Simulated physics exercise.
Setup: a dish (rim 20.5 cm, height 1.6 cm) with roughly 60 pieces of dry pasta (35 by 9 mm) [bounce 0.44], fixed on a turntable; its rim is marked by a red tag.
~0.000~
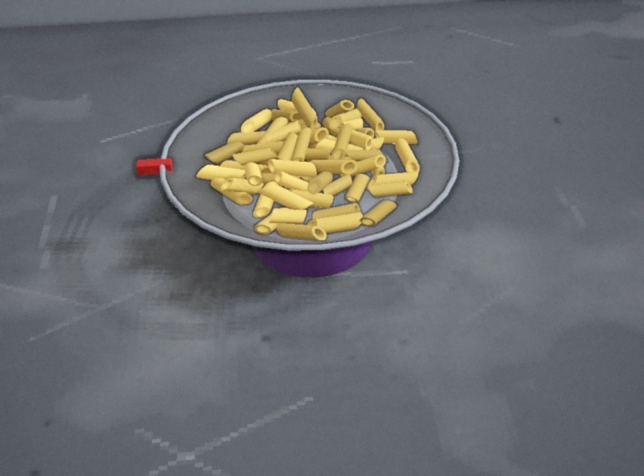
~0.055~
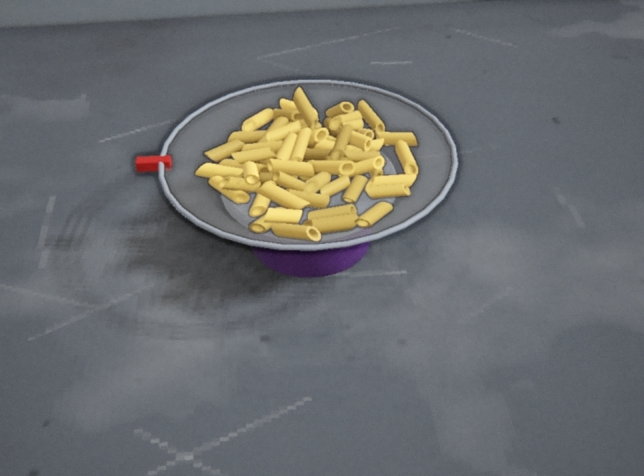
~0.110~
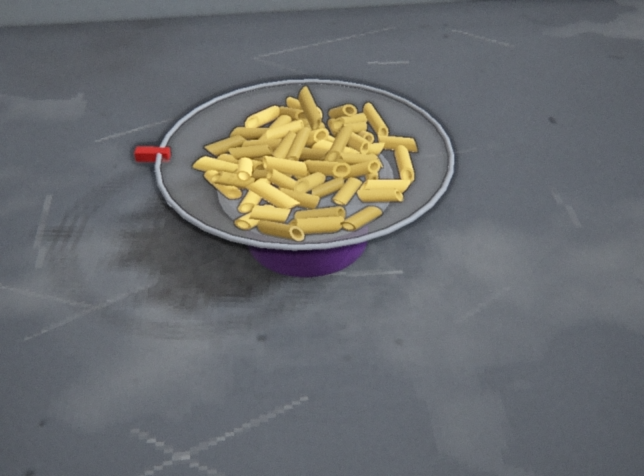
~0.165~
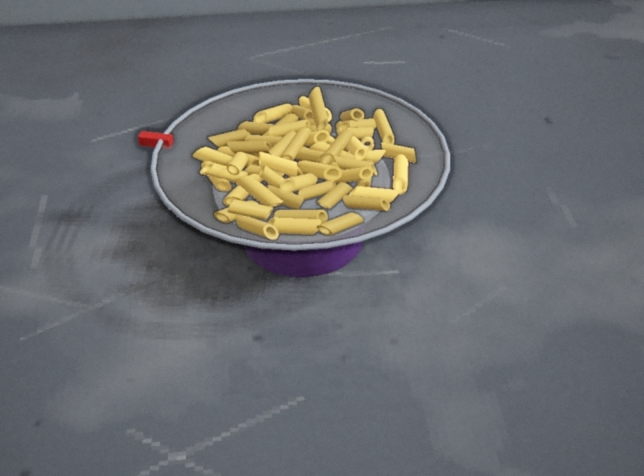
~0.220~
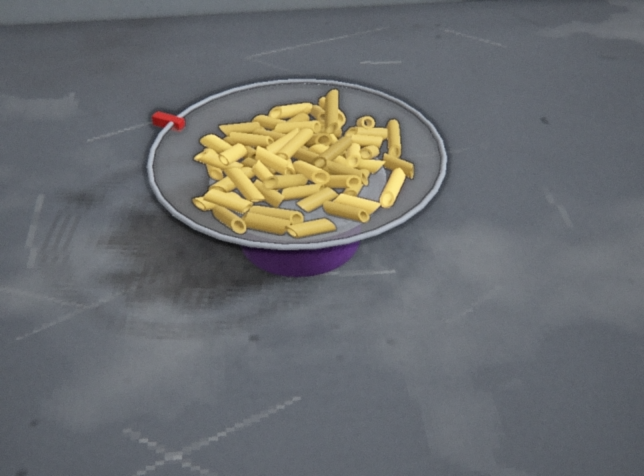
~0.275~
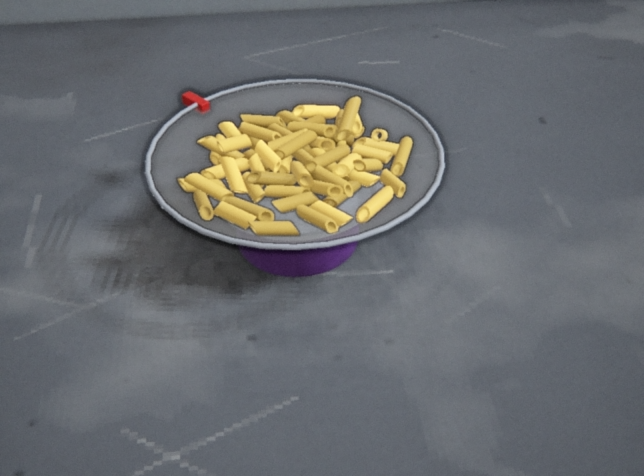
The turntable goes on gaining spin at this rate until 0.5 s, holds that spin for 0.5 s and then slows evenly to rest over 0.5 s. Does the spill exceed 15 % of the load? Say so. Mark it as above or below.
Marked: Above.
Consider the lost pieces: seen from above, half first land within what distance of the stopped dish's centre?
It comes to close to 18 centimetres.
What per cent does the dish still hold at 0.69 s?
Remaining share: Approx. 65 %.
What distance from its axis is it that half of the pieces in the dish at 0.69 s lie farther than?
8.0 cm, roughly.
Then, at 0.69 s, dish 65 %, in the air 30 %; middle of the pieces not yet landed near (289, 159).
After 1.03 s, fallen left of where it stops 25 %, fallen in front of where it stops 20 %, fallen behind where it stops 20 %, fallen right of where it stops 25 %, dish 10 %; middle of the pieces not yet landed near (341, 169).
After 1.35 s, fallen left of where it stops 25 %, fallen in front of where it stops 20 %, fallen behind where it stops 20 %, fallen right of where it stops 25 %, dish 10 %; middle of the pieces not yet landed near (291, 160).
Then, at 1.65 s, fallen left of where it stops 25 %, fallen in front of where it stops 20 %, fallen behind where it stops 20 %, fallen right of where it stops 25 %, dish 10 %; middle of the pieces not yet landed near (298, 161).
In the end, at 2.0 s, fallen left of where it stops 25 %, fallen in front of where it stops 20 %, fallen behind where it stops 20 %, fallen right of where it stops 25 %, dish 10 %.
